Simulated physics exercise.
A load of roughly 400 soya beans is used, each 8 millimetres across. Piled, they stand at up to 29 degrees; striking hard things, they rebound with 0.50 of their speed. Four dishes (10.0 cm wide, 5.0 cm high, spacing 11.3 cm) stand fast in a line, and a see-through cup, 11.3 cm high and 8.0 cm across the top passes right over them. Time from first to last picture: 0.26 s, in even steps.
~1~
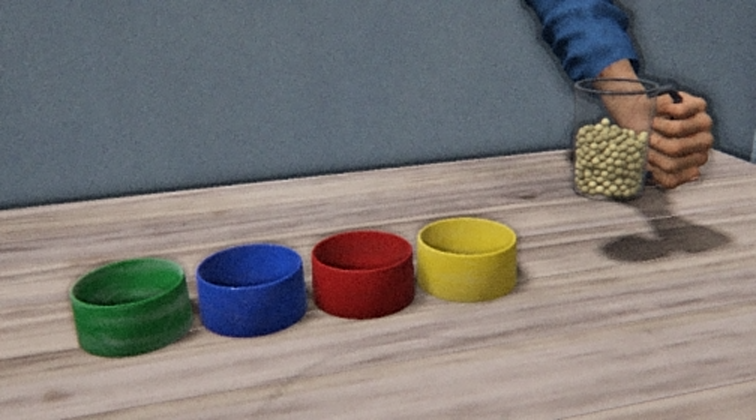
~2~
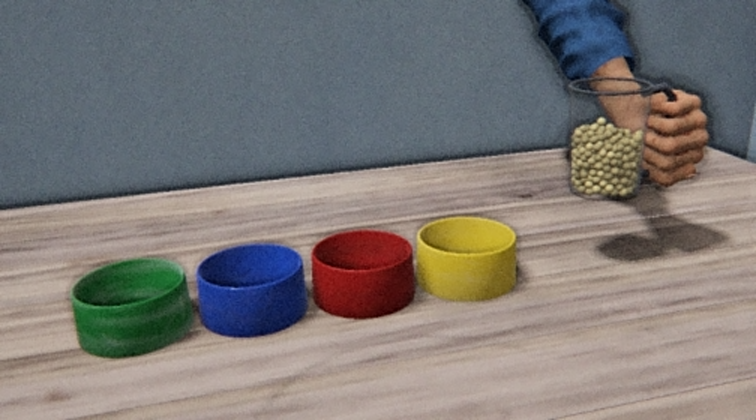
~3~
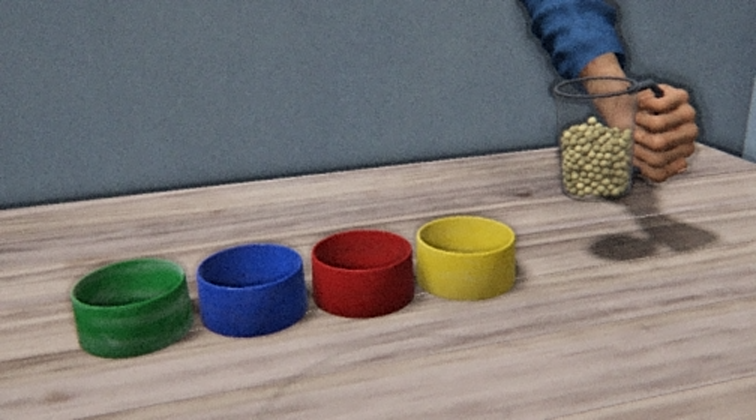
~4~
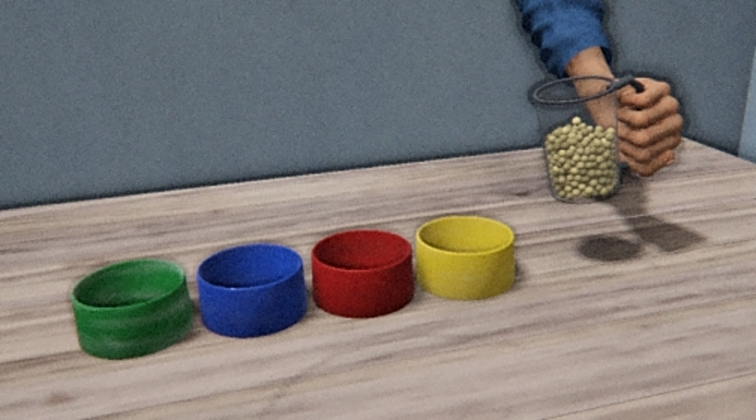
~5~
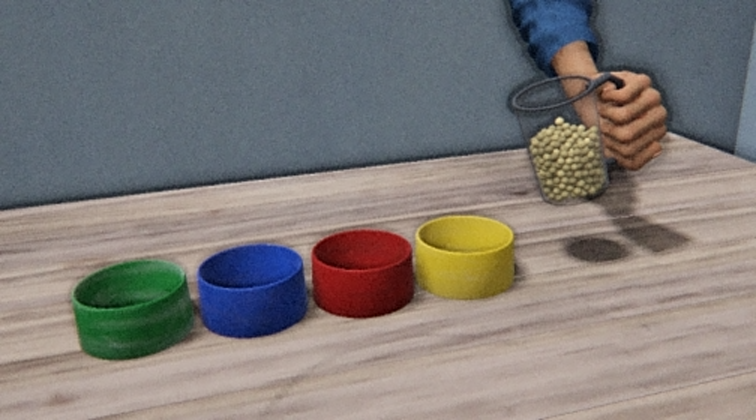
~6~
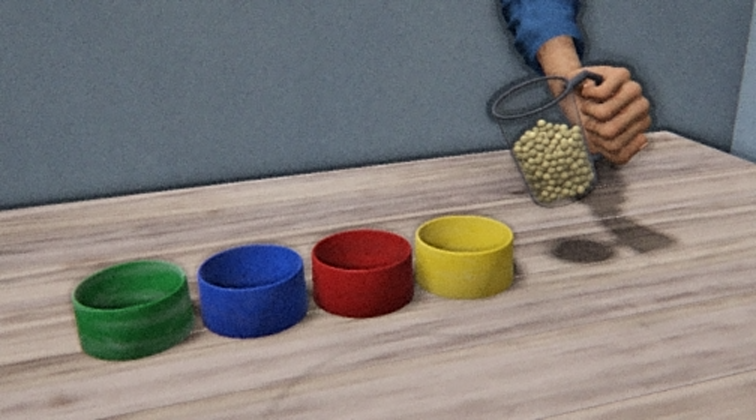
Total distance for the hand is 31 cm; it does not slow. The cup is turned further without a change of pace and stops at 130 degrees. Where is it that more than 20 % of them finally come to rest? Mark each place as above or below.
Marks: Red below, blue above, green below, yellow below, counter below.
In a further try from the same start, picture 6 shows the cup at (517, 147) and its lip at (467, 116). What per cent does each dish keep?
Final shares - red 0 %, blue 100 %, green 0 %, yellow 0 %.
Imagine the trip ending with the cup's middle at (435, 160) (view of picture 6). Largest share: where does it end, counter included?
Red.
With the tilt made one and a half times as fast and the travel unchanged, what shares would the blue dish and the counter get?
Blue 50; counter 20.
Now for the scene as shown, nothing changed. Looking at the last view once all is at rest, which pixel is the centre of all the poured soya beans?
Approximately (254, 288) in the last picture.
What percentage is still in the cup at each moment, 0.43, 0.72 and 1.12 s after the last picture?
About 100, 90, 0 per cent.
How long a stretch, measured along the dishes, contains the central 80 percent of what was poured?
Length: About 6 cm.
Then, 0.43 s after the last picture, tilt 74 degrees; cup holds 100 %.
Then, 0.72 s after the last picture, tilt 108 degrees; cup holds 90 %, blue 5 %.
Then, 1.12 s after the last picture, tilt 130 degrees; cup holds 0 %, blue 100 %.
In the end, red 0 %, blue 100 %, green 0 %, yellow 0 %, counter 0 %.
